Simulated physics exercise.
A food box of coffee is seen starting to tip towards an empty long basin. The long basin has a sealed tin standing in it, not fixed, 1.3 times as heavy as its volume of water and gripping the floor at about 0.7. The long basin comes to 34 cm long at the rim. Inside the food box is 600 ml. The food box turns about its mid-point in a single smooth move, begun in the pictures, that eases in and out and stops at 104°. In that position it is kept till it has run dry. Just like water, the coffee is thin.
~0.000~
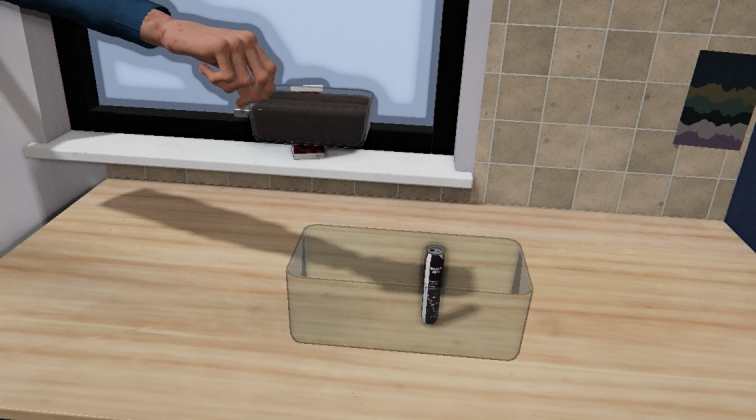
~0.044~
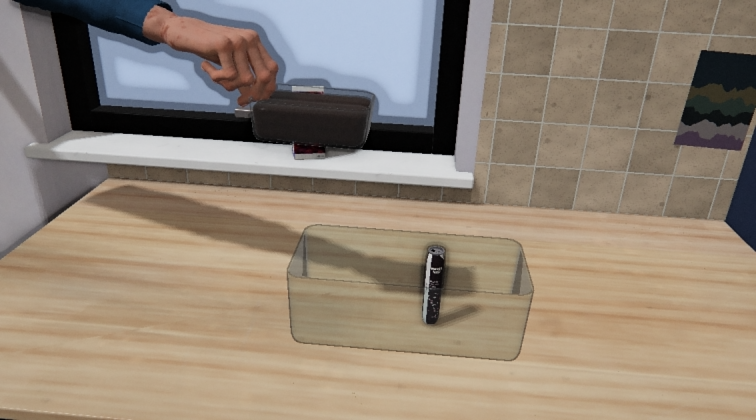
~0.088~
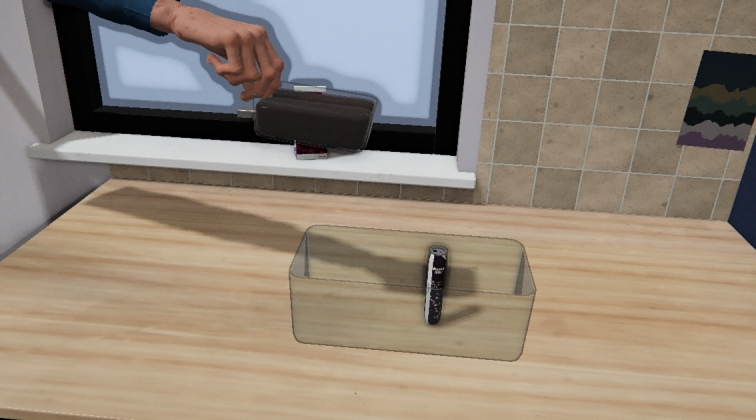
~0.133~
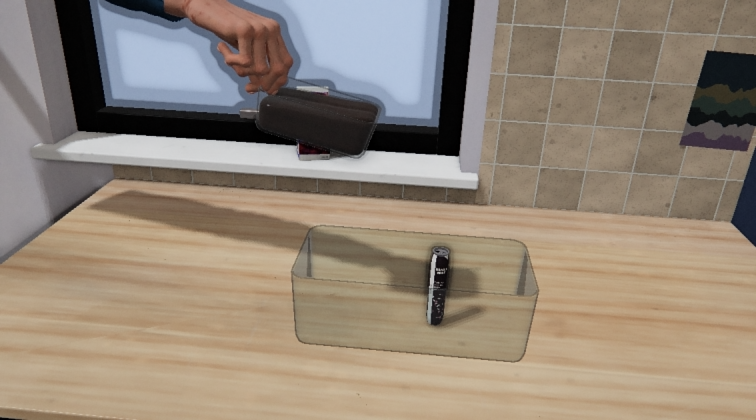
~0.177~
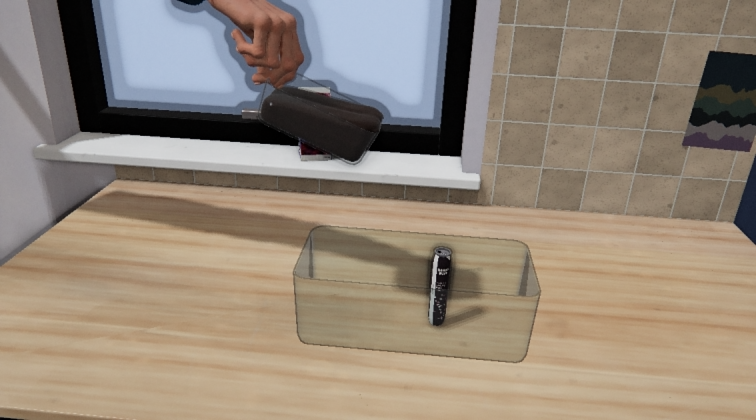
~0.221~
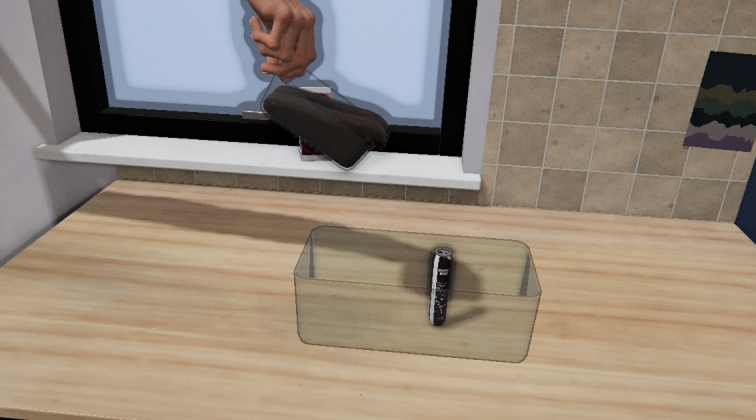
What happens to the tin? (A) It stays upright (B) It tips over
It tips over.
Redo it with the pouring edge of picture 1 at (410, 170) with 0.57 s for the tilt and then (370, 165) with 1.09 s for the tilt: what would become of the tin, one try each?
First it stays on its base; then it stays on its base.
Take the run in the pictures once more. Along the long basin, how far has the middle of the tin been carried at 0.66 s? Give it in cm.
1 cm, roughly.
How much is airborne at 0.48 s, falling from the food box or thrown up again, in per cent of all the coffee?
My guess is roughly 62 %.
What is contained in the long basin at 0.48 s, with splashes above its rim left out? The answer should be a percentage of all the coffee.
The basin holds roughly 32 in a hundred parts at that moment.
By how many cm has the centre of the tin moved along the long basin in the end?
All told, the tin's centre has moved close to 7.5 cm.
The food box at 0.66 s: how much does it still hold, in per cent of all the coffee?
0 %.
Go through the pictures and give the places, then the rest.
In the first frame, tilt 0°; pouring edge (371, 101); surface from (259, 98) to (369, 105); the long basin's rim runs from (296, 249) to (526, 267); the tin's top is at (435, 254).
In the second frame, tilt 2°; pouring edge (372, 103); surface from (260, 98) to (370, 106).
In the third frame, tilt 6°; pouring edge (375, 108); surface from (263, 96) to (373, 109).
In the fourth frame, tilt 13°; pouring edge (378, 116); surface from (267, 94) to (378, 112).
In the fifth frame, tilt 23°; pouring edge (380, 126); surface from (270, 93) to (377, 119); 3 per cent is over the edge.
In the sixth frame, tilt 34°; pouring edge (377, 137); surface from (272, 92) to (367, 119); 10 per cent is over the edge.
After 0.48 s the tilt is 97° and 7 per cent is still to pour; the tin stands where it began.
After 0.66 s the tilt is 104° and 0 per cent is still to pour; the tin leans 6°.
After 0.86 s the tilt is 104° and 0 per cent is still to pour; the tin stands where it began.
After 1.07 s the tilt is 104° and 0 per cent is still to pour; the tin leans 19°.
In the end the tin lies on its side.
